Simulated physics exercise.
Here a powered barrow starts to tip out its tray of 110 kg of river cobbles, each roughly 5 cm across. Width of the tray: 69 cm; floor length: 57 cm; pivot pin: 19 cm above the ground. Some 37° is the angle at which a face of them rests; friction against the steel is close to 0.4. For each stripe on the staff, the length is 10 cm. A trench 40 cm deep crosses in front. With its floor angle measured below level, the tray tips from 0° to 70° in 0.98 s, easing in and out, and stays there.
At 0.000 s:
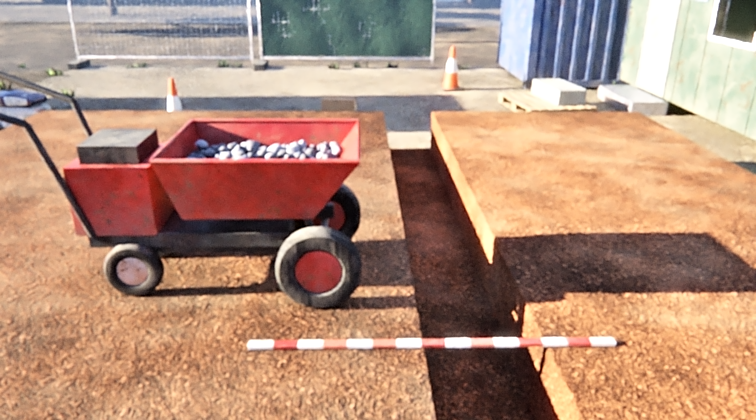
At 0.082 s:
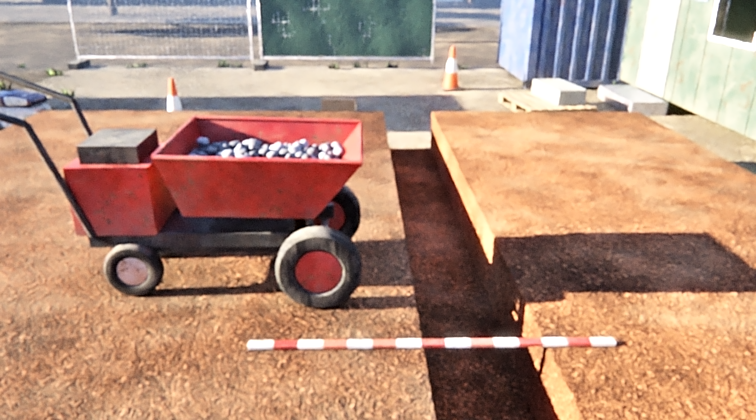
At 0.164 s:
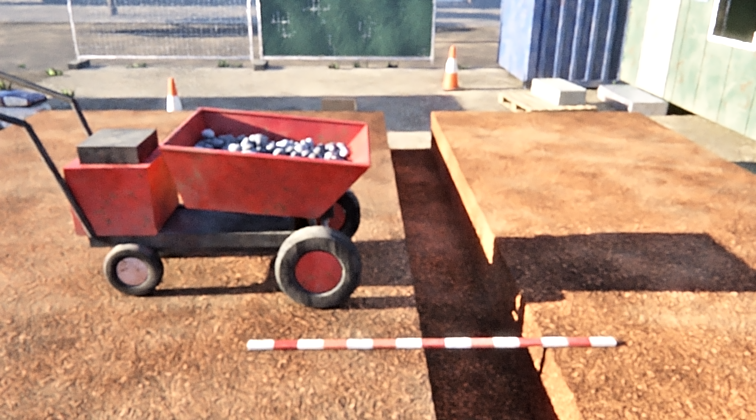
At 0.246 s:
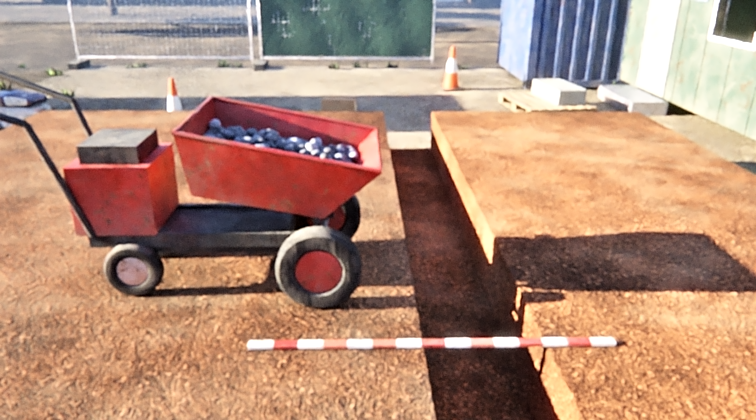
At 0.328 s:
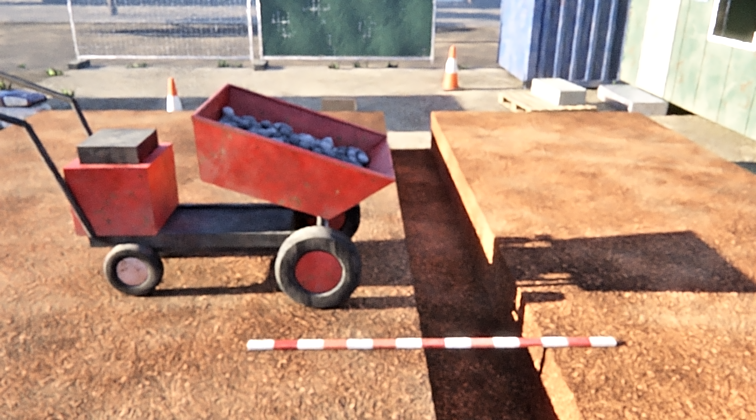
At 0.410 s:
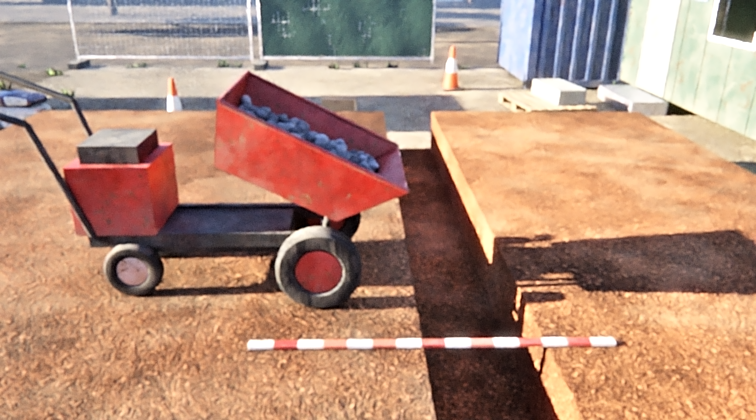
The red tray of a small barrow, loaded with grey stones, slowly tilted down towards the right, its back end rising as its front lip reached over the near edge of the trench.
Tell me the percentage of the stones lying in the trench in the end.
Close to 97 %.
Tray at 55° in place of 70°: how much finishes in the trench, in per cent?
Then about 50 per cent.
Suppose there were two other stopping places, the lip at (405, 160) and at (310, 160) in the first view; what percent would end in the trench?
I'd expect close to 65 per cent at the first and 100 per cent at the second.
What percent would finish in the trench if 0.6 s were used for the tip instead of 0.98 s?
My guess is near 90 percent.
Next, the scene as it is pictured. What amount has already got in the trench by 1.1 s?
About 25 per cent by then.
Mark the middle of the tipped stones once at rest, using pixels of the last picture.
(471, 329).
After 0.7 s the floor is at 59°; 100 % in the tray; the foremost stones are at (427, 226).
After 1.1 s the floor is at 70°; 73 % in the tray, 27 % in the trench; the foremost stones are at (505, 315).
After 1.4 s the floor is at 70°; 29 % in the tray, 68 % in the trench, 3 % past the trench; the foremost stones are at (584, 265).
After 3.4 s the floor is at 70°; 0 % in the tray, 97 % in the trench, 3 % past the trench; the foremost stones are at (647, 259).
